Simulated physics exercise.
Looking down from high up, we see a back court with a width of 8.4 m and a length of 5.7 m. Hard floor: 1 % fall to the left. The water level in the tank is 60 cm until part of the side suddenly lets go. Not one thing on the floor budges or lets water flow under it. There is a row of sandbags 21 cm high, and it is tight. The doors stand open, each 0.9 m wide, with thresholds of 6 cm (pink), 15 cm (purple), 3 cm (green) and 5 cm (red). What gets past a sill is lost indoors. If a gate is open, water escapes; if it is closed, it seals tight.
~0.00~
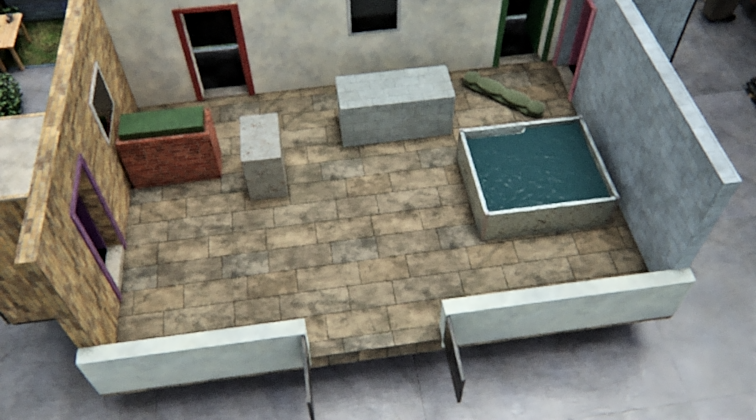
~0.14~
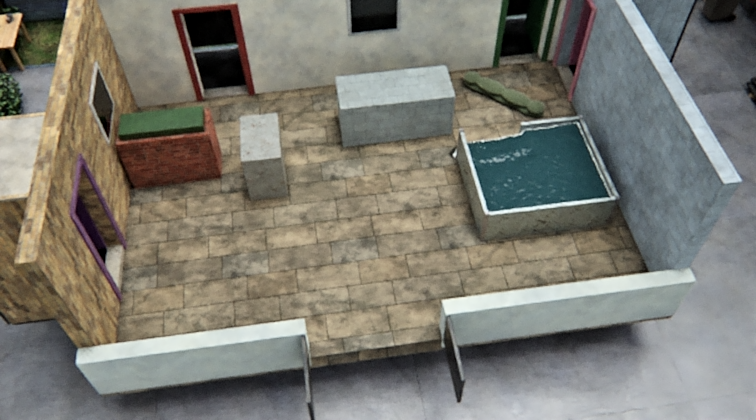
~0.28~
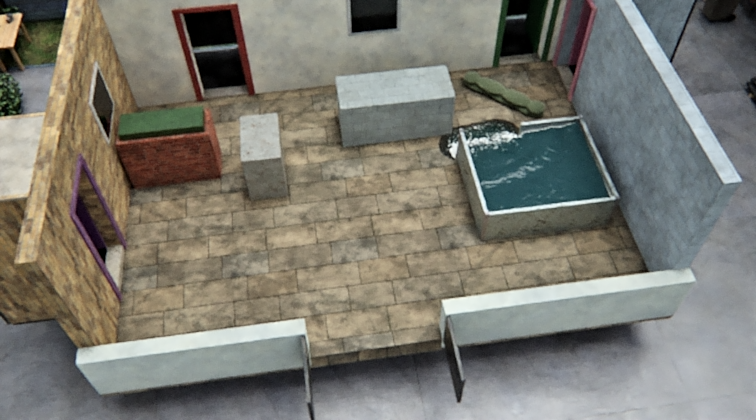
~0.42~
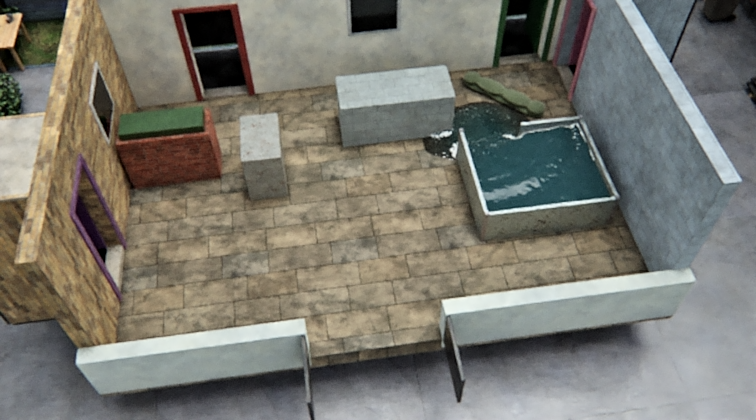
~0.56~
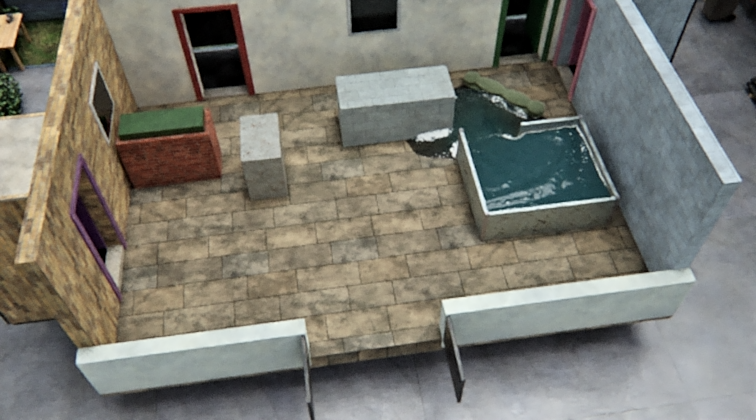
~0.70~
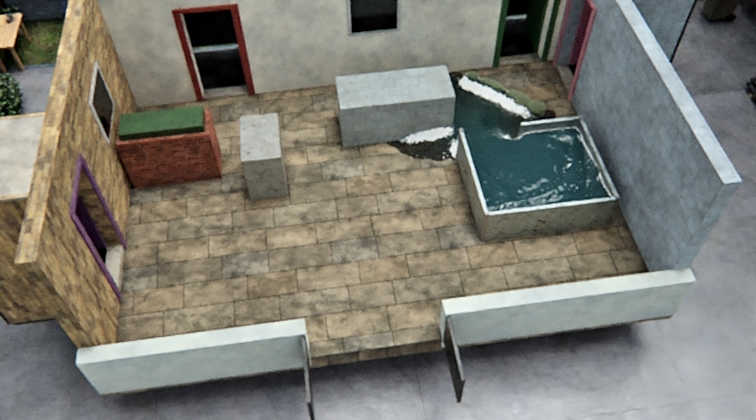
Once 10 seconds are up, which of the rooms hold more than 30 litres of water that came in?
As I see it, at the pink door the water let in will surpass the limit; at the purple door the water let in will remain short of the limit; at the green door the water let in will surpass the limit; at the red door the water let in will surpass the limit.
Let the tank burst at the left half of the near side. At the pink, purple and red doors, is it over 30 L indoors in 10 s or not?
Result: Pink limit not passed, purple limit not passed, red limit not passed.
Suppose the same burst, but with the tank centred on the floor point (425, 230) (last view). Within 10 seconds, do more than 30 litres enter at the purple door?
Lab note: Purple door limit not exceeded.
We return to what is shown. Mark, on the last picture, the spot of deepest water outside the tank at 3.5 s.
Position: About (447, 112).
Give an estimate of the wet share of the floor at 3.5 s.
Covered: Roughly 45 %.
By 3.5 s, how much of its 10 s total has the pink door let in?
Some 55 in a hundred.
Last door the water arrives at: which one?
Looks like the purple door.
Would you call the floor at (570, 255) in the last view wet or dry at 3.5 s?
Untouched.
After 1.4 s water covers 15 % of the floor and is deepest (46 cm) near (445, 74); pink door not reached, purple door not reached, green door not reached, red door not reached.
After 2.2 s water covers 30 % of the floor and is deepest (40 cm) near (445, 74); pink door 9 cm at the sill, 4 L in, purple door not reached, green door 6 cm at the sill, 0 L in, red door not reached.
After 3.5 s water covers 45 % of the floor and is deepest (26 cm) near (447, 112); pink door 13 cm at the sill, 48 L in, purple door not reached, green door 5 cm at the sill, 7 L in, red door 7 cm at the sill, 0 L in.
After 6.0 s water covers 60 % of the floor and is deepest (20 cm) near (137, 122); pink door 9 cm at the sill, 79 L in, purple door 2 cm at the sill, 0 L in, green door 5 cm at the sill, 15 L in, red door 5 cm at the sill, 4 L in.
After 10.0 s water covers 75 % of the floor and is deepest (14 cm) near (134, 156); pink door 7 cm at the sill, 90 L in, purple door 6 cm at the sill, 0 L in, green door 8 cm at the sill, 71 L in, red door 12 cm at the sill, 88 L in.
